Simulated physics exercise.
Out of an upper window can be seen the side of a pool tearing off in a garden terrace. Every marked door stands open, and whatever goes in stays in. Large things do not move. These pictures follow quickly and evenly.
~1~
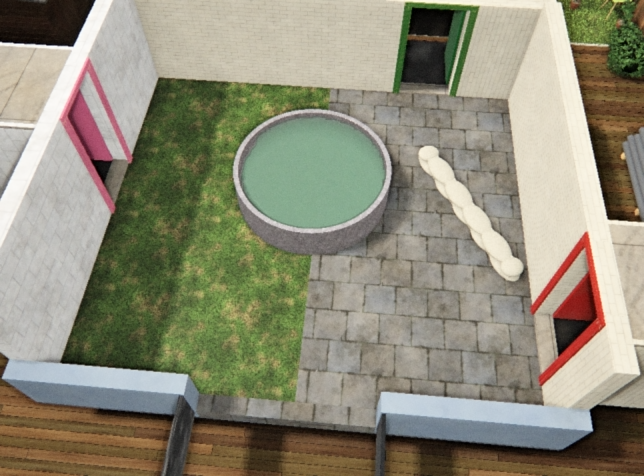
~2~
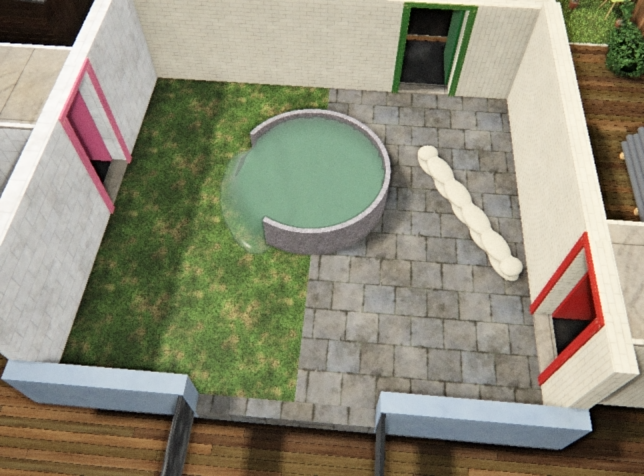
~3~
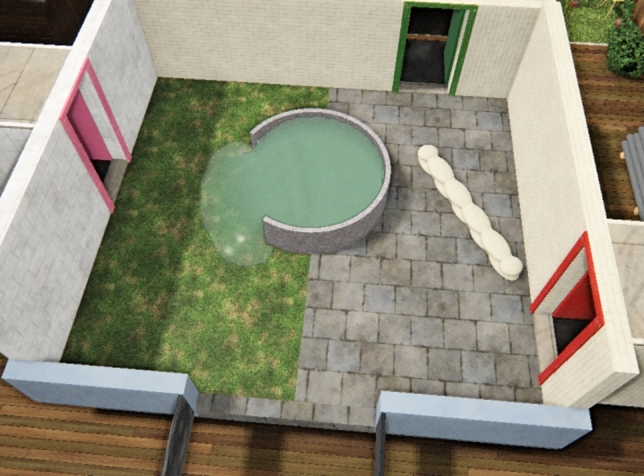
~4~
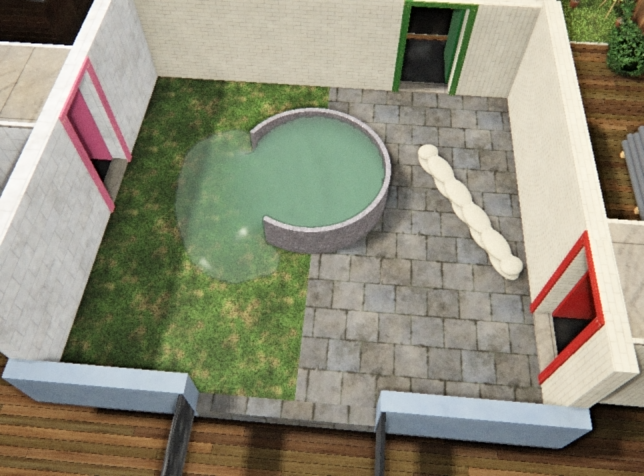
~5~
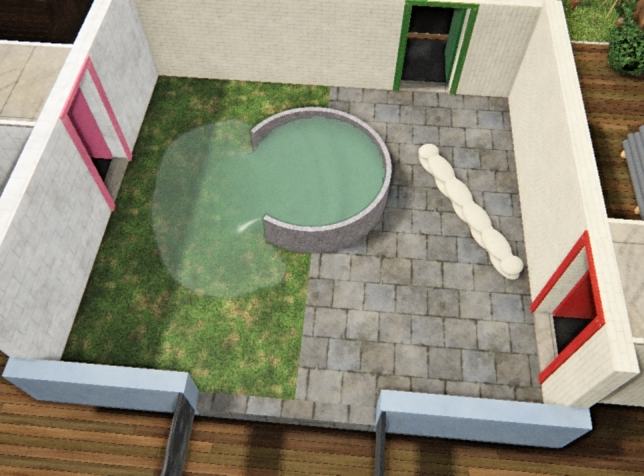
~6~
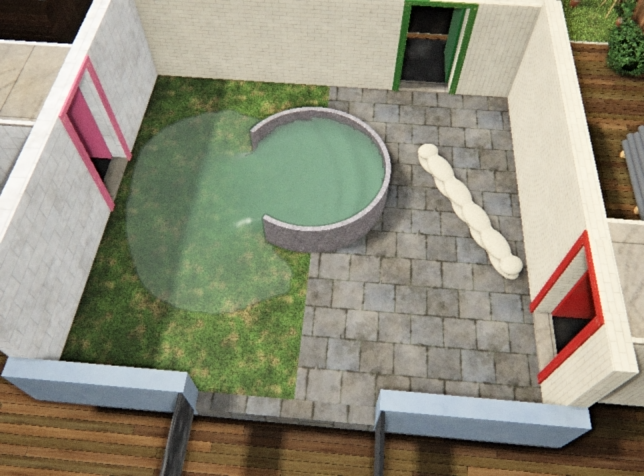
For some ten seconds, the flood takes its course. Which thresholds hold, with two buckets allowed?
In order: The green door does not pass two buckets; the red door does not pass two buckets; the pink door passes two buckets.
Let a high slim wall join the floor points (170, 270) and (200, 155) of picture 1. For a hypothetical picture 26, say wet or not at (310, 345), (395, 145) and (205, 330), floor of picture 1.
In that order: Covered, free of water, awash.
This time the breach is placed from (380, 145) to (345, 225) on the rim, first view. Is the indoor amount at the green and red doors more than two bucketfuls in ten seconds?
In order, the green one overshoots, the red one overshoots.
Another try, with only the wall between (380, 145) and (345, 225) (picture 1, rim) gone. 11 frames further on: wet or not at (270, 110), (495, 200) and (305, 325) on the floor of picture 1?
Bone-dry, submerged, bone-dry.
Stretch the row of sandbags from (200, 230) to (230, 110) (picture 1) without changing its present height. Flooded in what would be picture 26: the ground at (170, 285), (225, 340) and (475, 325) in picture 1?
Readings in sequence: Wet through / wet through / unflooded.
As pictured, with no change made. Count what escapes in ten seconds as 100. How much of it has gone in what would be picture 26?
Somewhere around 40 per cent, I'd say.
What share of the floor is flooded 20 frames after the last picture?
It should be close to 40 %.
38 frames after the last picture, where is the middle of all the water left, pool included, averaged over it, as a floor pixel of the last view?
Roughly (228, 216) in the last picture.
A moment on, water covers 30 % of the floor; the green door not reached, the red door not reached, the pink door under two buckets in.
Next, water covers 35 % of the floor; the green door not reached, the red door not reached, the pink door over two buckets in.
Then, water covers 40 % of the floor; the green door not reached, the red door not reached, the pink door far over two buckets in.
Later, water covers 70 % of the floor; the green door not reached, the red door not reached, the pink door far over two buckets in.
In the end, water covers 95 % of the floor; the green door wet at the sill, nothing in, the red door wet at the sill, nothing in, the pink door far over two buckets in.
